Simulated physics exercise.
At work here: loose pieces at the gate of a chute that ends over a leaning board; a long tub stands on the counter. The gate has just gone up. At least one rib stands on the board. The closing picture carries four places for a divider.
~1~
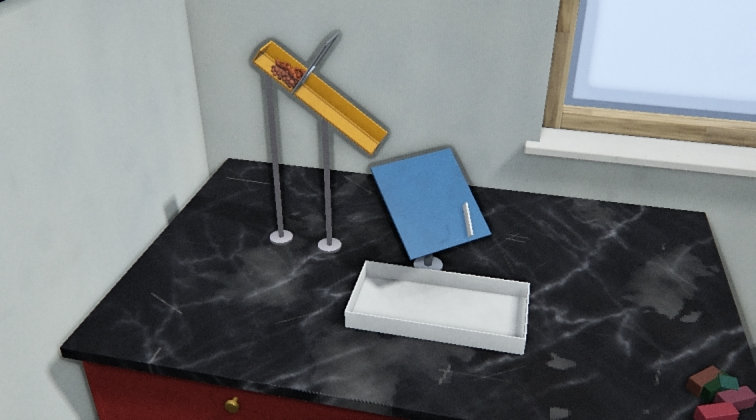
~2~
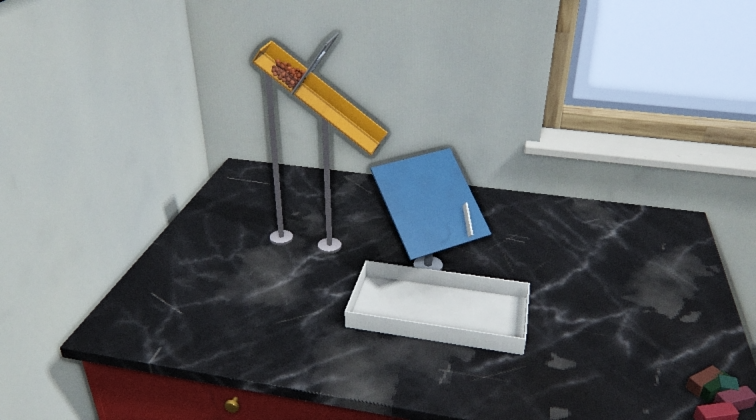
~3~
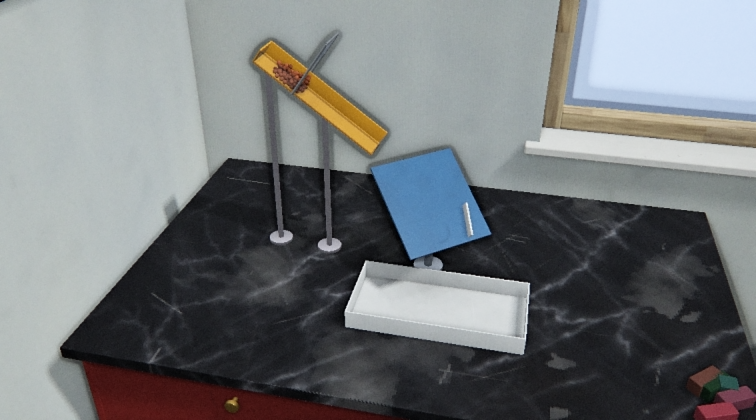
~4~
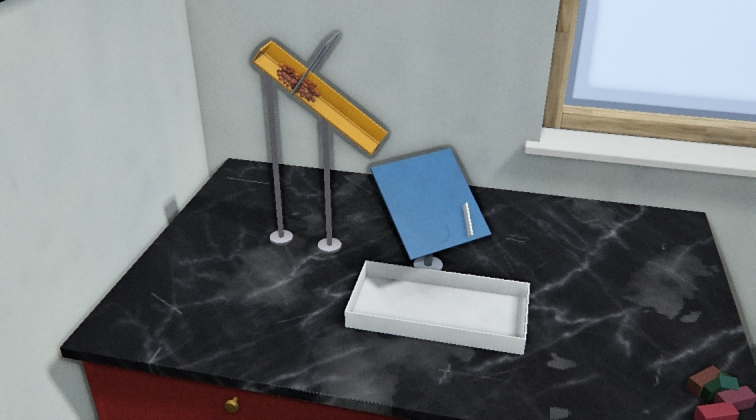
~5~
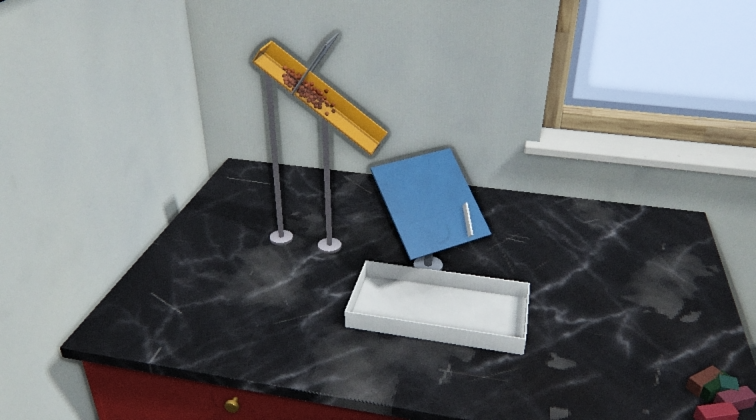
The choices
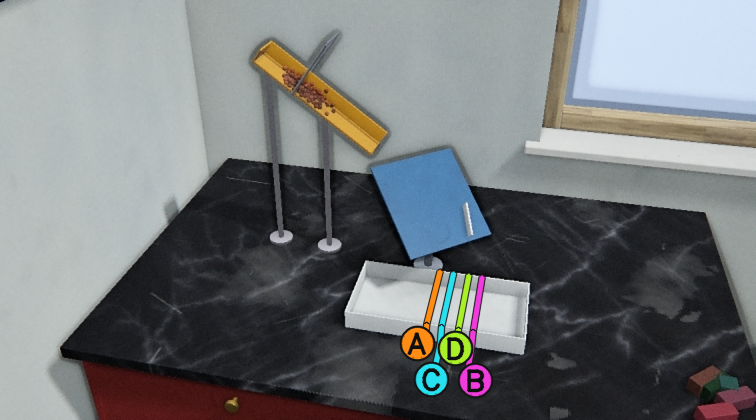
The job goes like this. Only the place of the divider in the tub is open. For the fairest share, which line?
The best line is B.
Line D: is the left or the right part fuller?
The right side.
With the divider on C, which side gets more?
More lands on the right.
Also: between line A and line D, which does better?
Here it is line D.
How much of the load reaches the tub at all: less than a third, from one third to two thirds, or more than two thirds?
About that: More than two thirds.
On the marked copy, line A crosses the front rim at (426, 324); line B crosses the front rim at (473, 331); line C crosses the front rim at (441, 326); line D crosses the front rim at (458, 329).
Choosing A, of what is caught, none on the left of the divider, all on the right.
Choosing B, of what is caught, about half on the left of the divider, about half on the right.
Choosing C, of what is caught, a stray few on the left of the divider, nearly all on the right.
Choosing D, of what is caught, a small part on the left of the divider, most on the right.
